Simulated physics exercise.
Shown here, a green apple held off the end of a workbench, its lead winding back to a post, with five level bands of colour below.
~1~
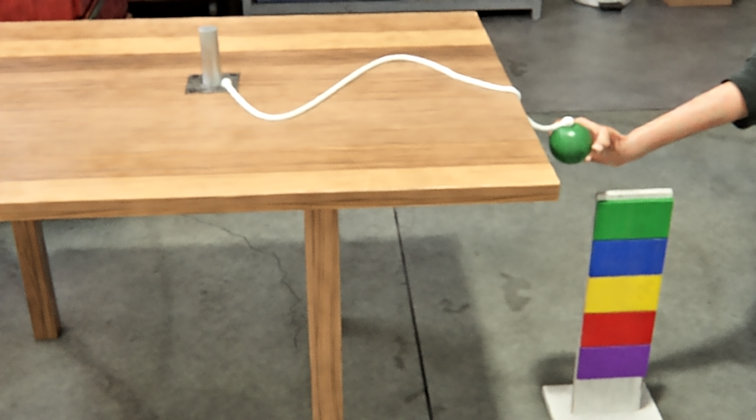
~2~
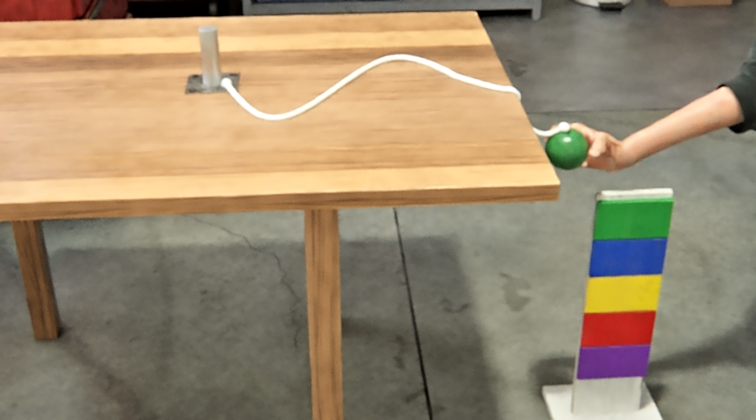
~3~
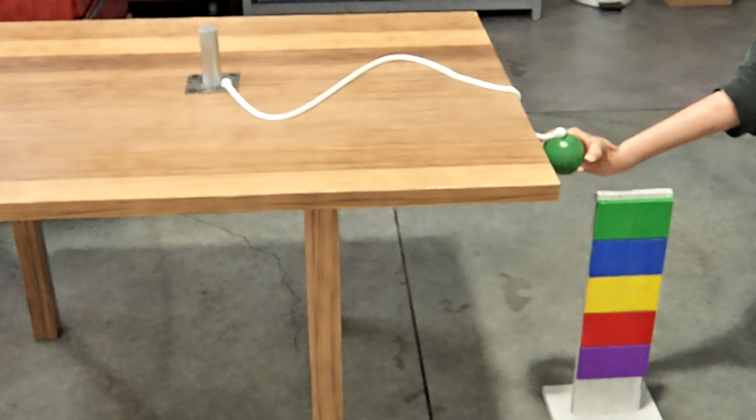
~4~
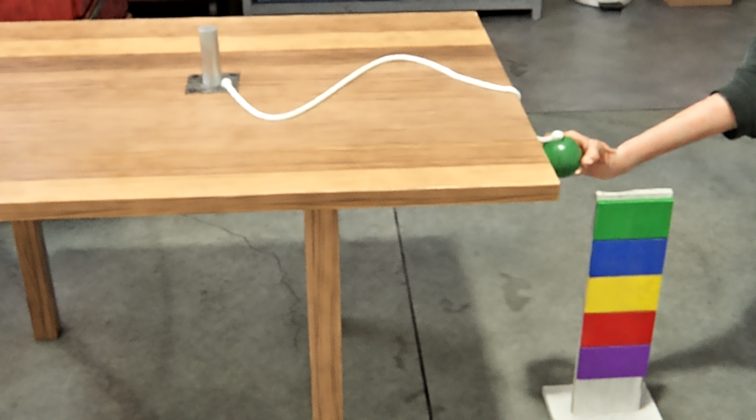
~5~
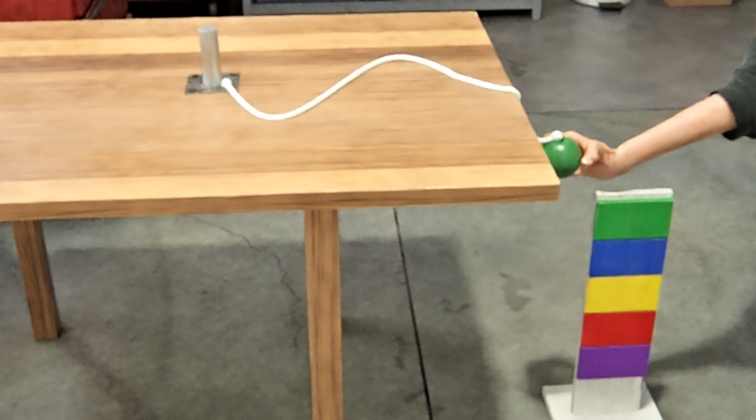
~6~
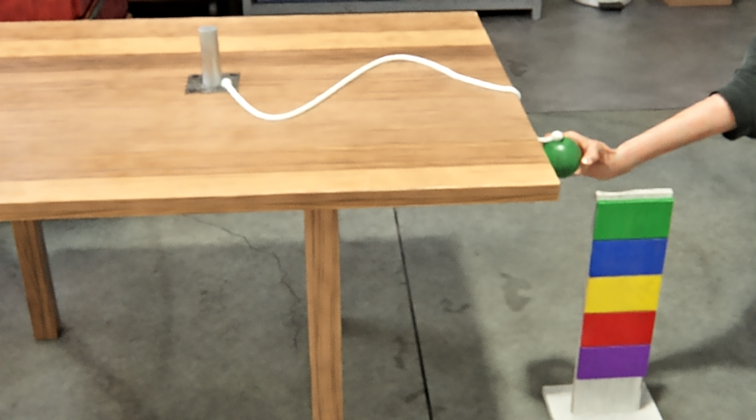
A hand holding a green ball at the right edge of a wooden table shifts it slightly left and down, then keeps it nearly still. The white cord curving across the tabletop to a metal post barely changes, while the upright board with five coloured bands stands motionless below.
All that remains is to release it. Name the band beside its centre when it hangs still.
The lead holds its middle at red.
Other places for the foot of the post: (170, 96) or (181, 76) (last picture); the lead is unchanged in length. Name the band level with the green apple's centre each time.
One after the other, yellow; yellow.
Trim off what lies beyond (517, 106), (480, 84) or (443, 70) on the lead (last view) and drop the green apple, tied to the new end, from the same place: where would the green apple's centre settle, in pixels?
Try by try, around (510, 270), (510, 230) and (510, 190).
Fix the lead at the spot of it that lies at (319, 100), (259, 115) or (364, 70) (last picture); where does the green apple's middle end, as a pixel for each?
The places are (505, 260), (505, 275) and (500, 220).
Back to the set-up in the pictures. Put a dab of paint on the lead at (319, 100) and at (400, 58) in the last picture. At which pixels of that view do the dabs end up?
They go to (396, 87) and to (515, 119).
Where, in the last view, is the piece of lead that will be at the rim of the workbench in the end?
It lies at about (382, 61).
Soon after, apple near (522, 320); level with red.
Then, apple near (483, 323); level with red.
At rest, apple near (499, 327); level with red. At red.
